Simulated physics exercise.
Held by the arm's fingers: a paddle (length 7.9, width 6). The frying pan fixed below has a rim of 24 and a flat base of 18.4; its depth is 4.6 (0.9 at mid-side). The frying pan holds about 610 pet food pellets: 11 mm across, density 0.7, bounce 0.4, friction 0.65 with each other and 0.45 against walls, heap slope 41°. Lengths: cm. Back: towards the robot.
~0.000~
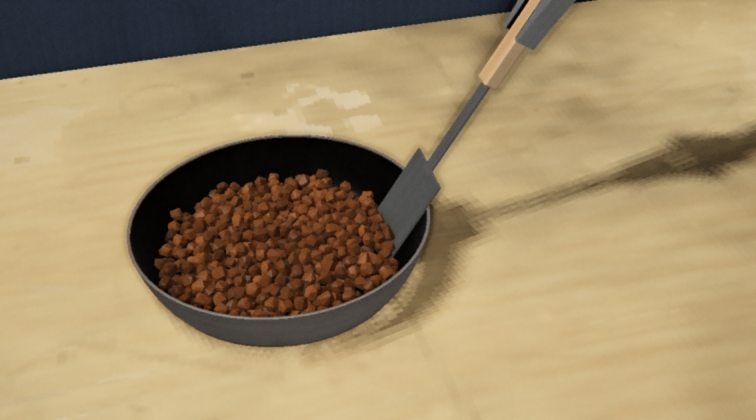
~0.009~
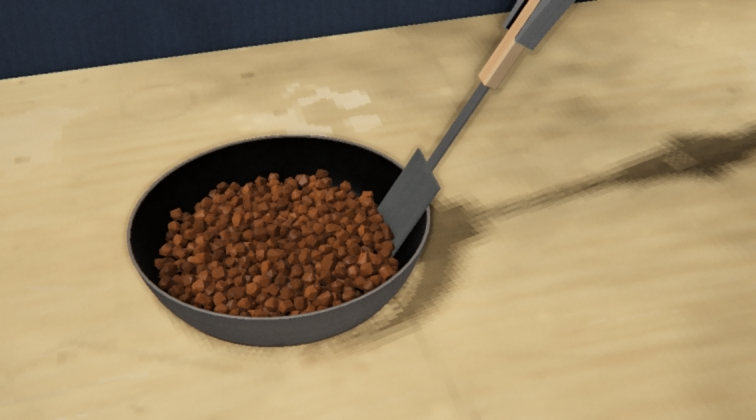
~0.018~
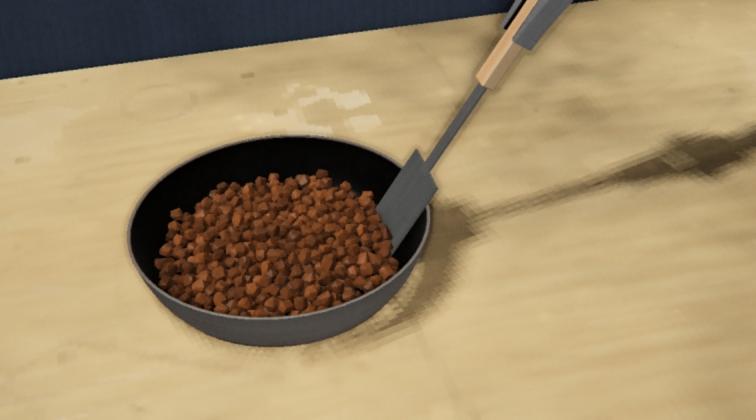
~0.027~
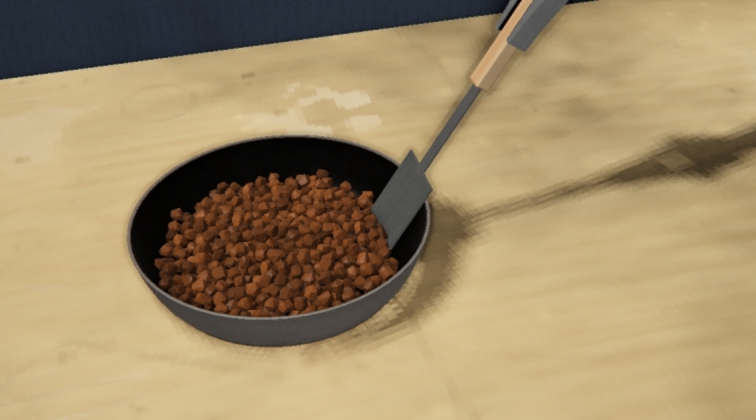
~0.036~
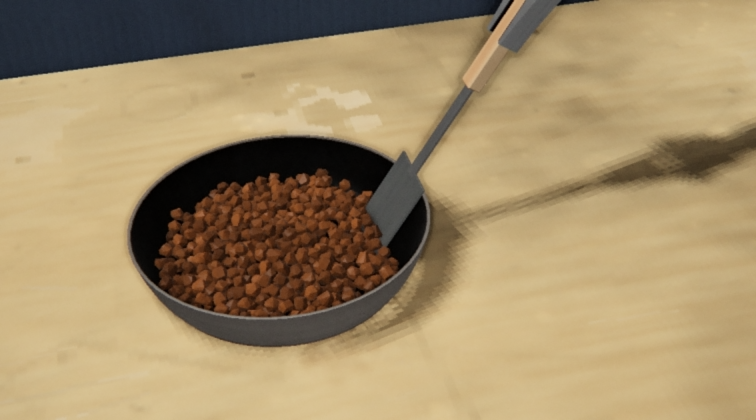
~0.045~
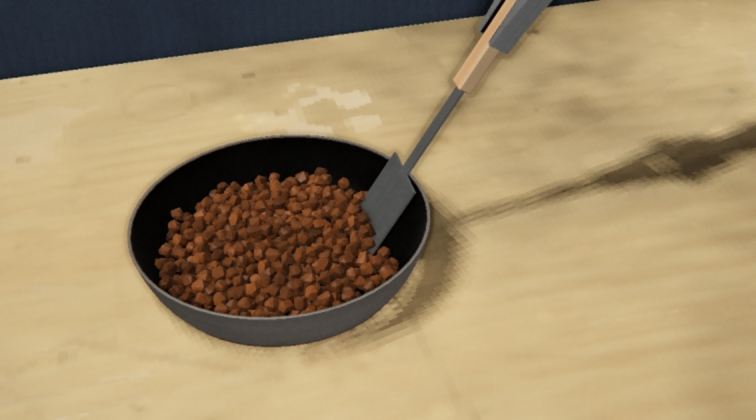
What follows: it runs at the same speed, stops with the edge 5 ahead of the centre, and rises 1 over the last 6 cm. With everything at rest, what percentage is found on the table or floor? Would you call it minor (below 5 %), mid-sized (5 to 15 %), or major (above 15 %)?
I would call it minor.
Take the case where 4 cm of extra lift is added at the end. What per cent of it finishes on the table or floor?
Roughly 5 percent of it.
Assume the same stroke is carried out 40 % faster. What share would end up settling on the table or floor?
In that case, around 10 per cent would end on the table or floor.
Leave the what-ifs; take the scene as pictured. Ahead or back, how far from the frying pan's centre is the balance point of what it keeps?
Ahead, by around 3.5 cm.
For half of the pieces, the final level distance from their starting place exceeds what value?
Level distance of around 2 cm.
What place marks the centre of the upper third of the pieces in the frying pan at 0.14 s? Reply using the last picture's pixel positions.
I'd say close to (251, 236).
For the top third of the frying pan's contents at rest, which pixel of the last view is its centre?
(189, 246).
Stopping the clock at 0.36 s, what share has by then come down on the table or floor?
2 %.
After 0.09 s, sloping 57°, highest piece 6 above the table; 614 in the frying pan.
After 0.14 s, sloping 57°, highest piece 7 above the table; 614 in the frying pan.
After 0.36 s, sloping 57°, highest piece 6 above the table; 596 in the frying pan, 15 on the table or floor, 3 on the blade or in flight.
After 1.41 s, sloping 57°, highest piece 6 above the table; 595 in the frying pan, 19 on the table or floor.
At rest, 595 in the frying pan, 19 on the table or floor. That is 3 % on the table or floor.
